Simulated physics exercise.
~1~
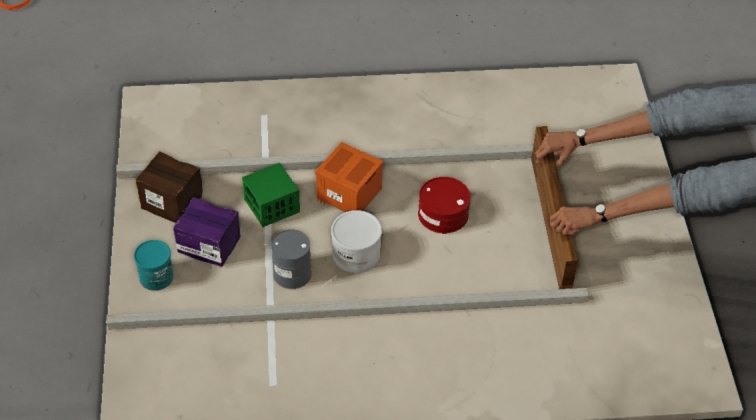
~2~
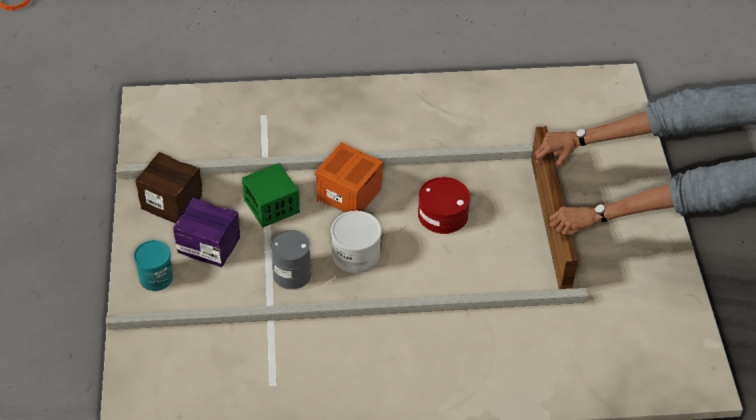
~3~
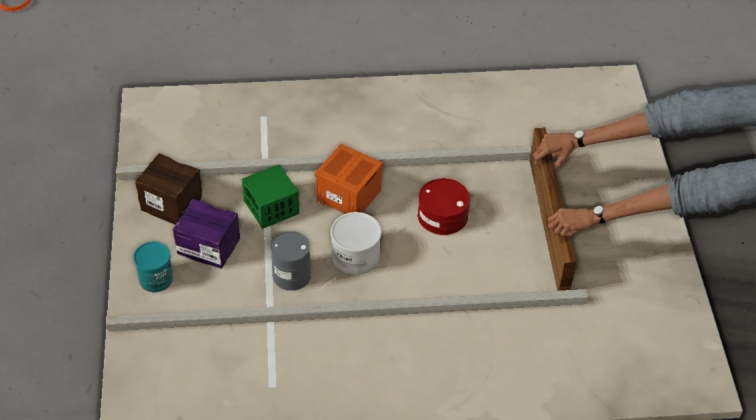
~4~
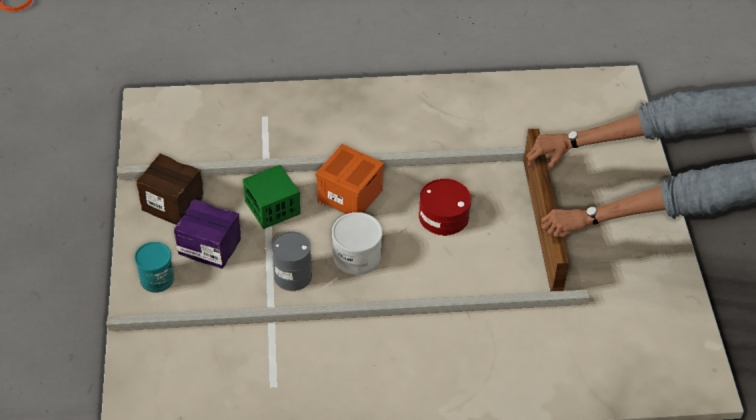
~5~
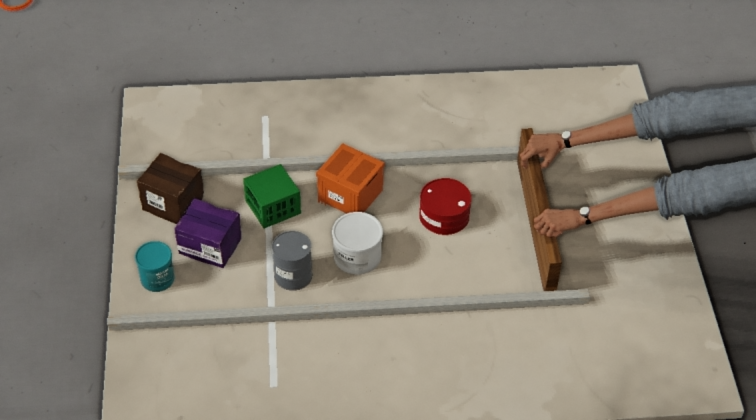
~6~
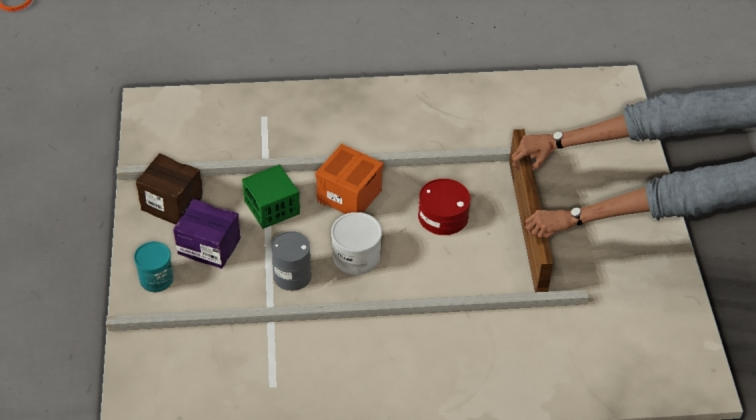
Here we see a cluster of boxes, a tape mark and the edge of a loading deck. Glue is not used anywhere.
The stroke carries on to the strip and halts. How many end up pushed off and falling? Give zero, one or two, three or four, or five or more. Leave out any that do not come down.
Zero fall.
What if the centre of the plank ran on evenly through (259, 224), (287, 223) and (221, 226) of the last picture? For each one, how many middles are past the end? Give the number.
Per position: 0 / 0 / 1.
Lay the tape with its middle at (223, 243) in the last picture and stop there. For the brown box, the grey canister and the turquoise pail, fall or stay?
Looking at each in turn, the brown box is gone, the grey canister is still there, and the turquoise pail is still there.
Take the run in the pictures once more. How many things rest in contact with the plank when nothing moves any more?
Result: 3 in all.
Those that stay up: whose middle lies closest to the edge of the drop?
It's the brown box.
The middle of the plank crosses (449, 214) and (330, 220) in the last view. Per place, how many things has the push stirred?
At the first spot 1, then 5.
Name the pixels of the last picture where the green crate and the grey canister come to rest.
Result: One at about (197, 198), the other at about (204, 275).
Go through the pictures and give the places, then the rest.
In the first frame, turquoise pail (154, 266); brown box (170, 188); purple parcel (208, 232); plank (553, 207); tape (268, 239).
In the second frame, brown box (170, 189); white pail (356, 243).
In the third frame, purple parcel (207, 234); grey canister (291, 261).
In the fourth frame, turquoise pail (155, 268); plank (545, 210).
In the fifth frame, brown box (171, 190); green crate (272, 196).
In the sixth frame, turquoise pail (154, 267); brown box (170, 190); purple parcel (208, 234); plank (530, 210); tape (268, 240).
Soon after, none off yet; turquoise pail at rest near (154, 267); brown box at rest near (170, 190); purple parcel at rest near (208, 234).
In the end, the number that fall off is zero.
